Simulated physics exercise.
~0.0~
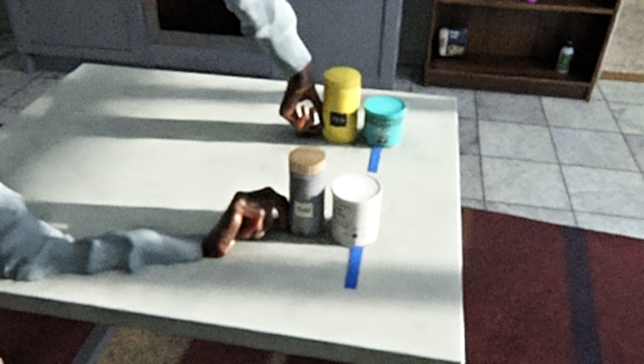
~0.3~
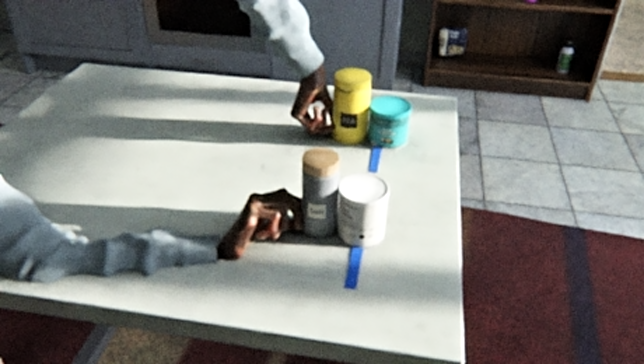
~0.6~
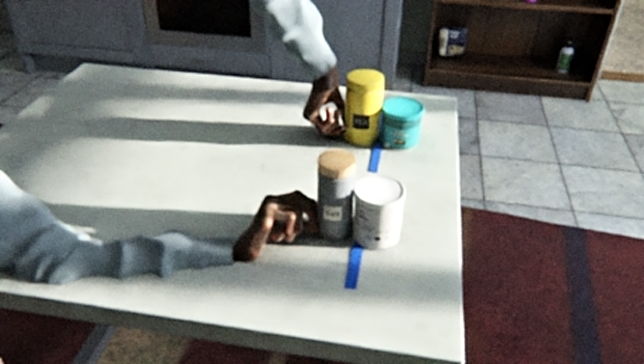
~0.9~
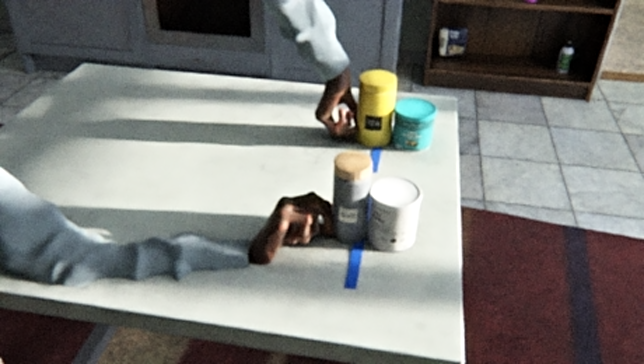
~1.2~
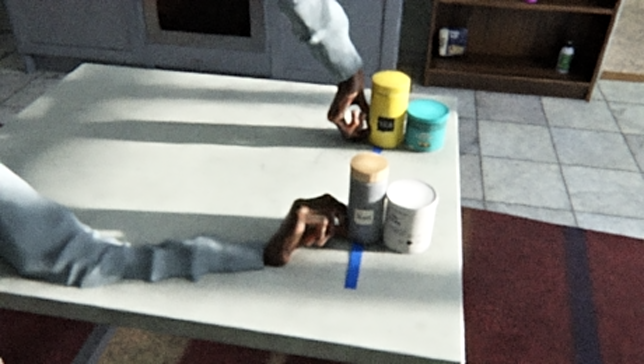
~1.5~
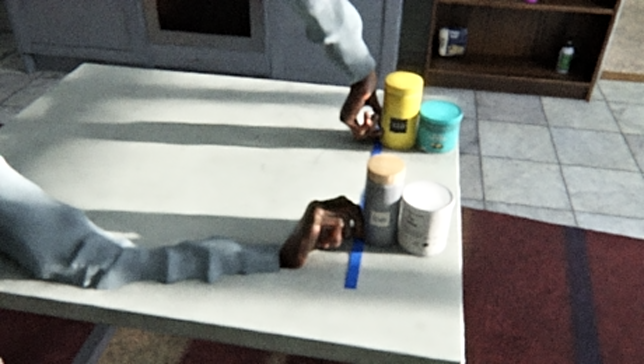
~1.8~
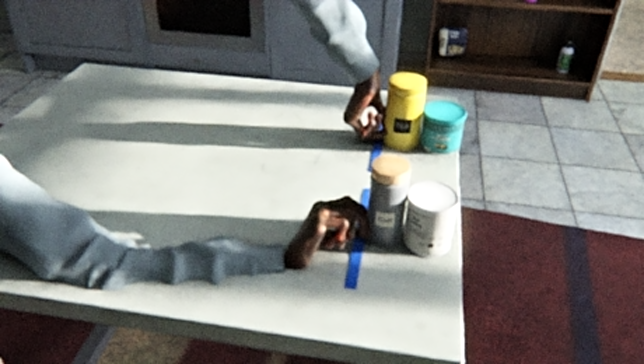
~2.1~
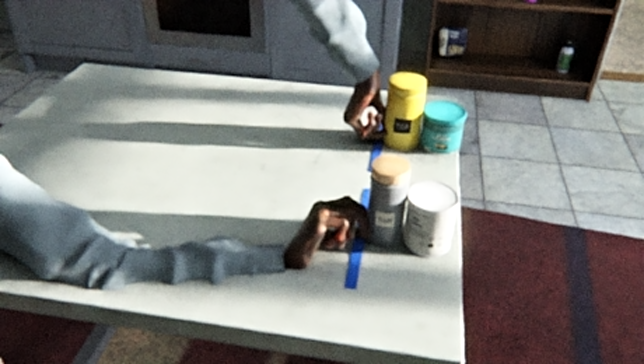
A pale table with its right edge near a dark red rug and grey floor tiles is seen from above at an angle, with a low shelf behind. Two arms in light blue sleeves reach in from the left and from the back. The near hand rests against a grey jar with a wooden-looking lid beside a white pot, and the far hand against a yellow jar beside a turquoise tin. Both hands push the upright jars rightward, driving the pot and tin across strips of blue tape towards the edge. The hands slow and stop just past the tape, and all four containers stand still on the table.
